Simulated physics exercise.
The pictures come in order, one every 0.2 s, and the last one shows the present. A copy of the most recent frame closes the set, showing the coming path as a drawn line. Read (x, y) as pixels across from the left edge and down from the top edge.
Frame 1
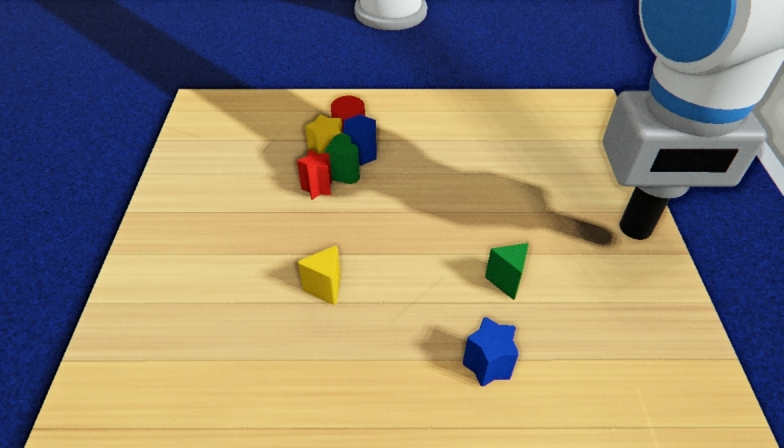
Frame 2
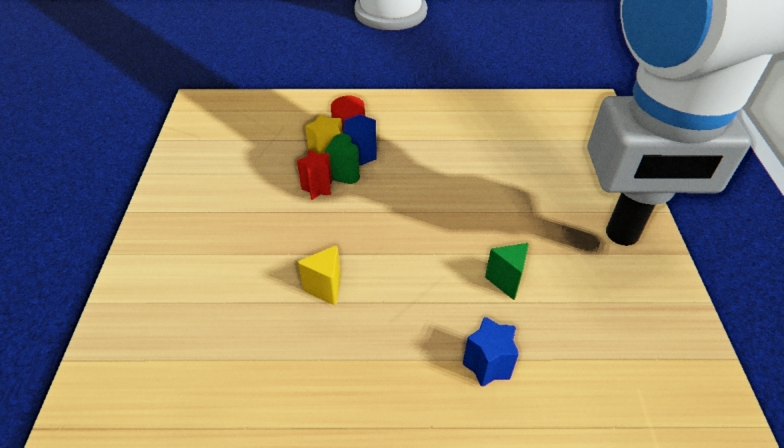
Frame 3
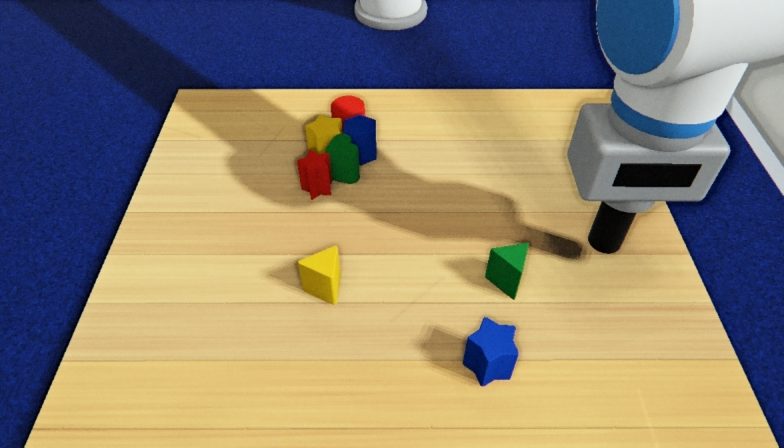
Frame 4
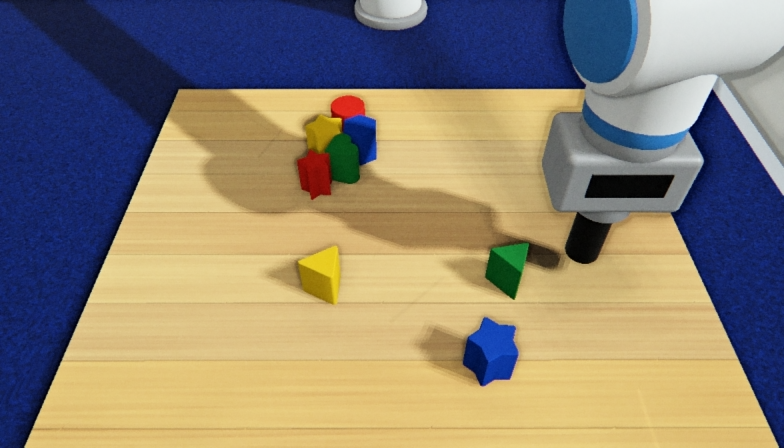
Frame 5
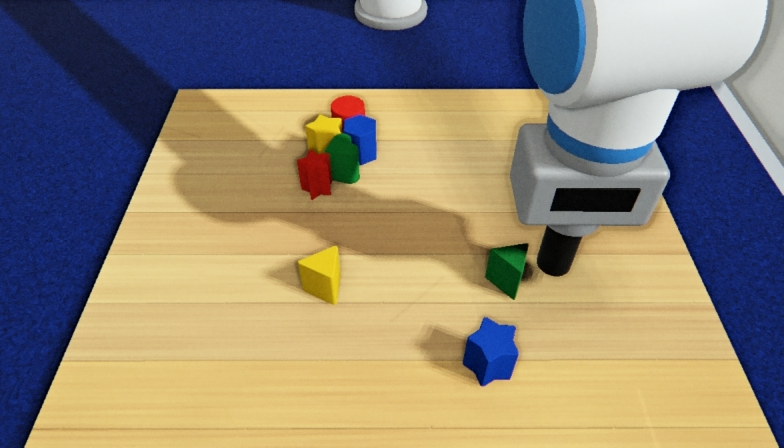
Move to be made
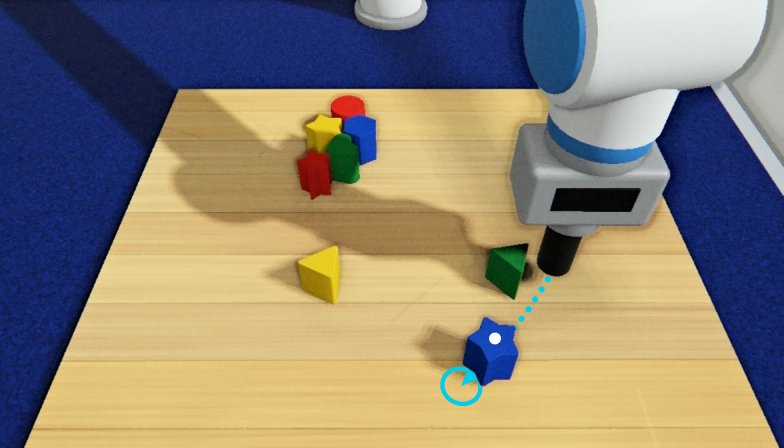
A robot arm with a black tip moved left and slightly toward the viewer across the wooden board, coming close beside the green triangle, while all the colored blocks stayed still.
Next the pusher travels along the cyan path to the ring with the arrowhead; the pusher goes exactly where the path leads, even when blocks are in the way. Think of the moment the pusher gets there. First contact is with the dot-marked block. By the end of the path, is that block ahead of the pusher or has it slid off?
It keeps leading.
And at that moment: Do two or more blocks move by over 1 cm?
No, that is not how it ends up.
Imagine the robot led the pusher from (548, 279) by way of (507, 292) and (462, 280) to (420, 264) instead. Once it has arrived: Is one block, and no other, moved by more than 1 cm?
Yes, I think so.
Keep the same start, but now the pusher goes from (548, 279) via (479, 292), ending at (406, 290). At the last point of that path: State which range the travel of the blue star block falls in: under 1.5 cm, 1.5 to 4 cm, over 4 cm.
Under 1.5 cm.
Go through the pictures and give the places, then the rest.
The first frame shows pusher tip (635, 228); block tops, blue star block (495, 338); green triangle (514, 254).
The second frame shows pusher (622, 234); blocks unchanged.
The third frame shows pusher (604, 242); blocks unchanged.
The fourth frame shows pusher (581, 252); blocks unchanged.
The fifth frame shows pusher (553, 264); blue star block (495, 338); green triangle (514, 254).
Path on the board, from (548, 279) through (512, 331) to (461, 386); the dot is on the blue star block.
On the path given first. One third of the way, pusher (530, 299); nothing pushed yet.
Two thirds of the way, pusher (500, 335); blue star block (487, 352).
At the end, pusher (464, 372); blue star block (452, 395); green triangle in place.
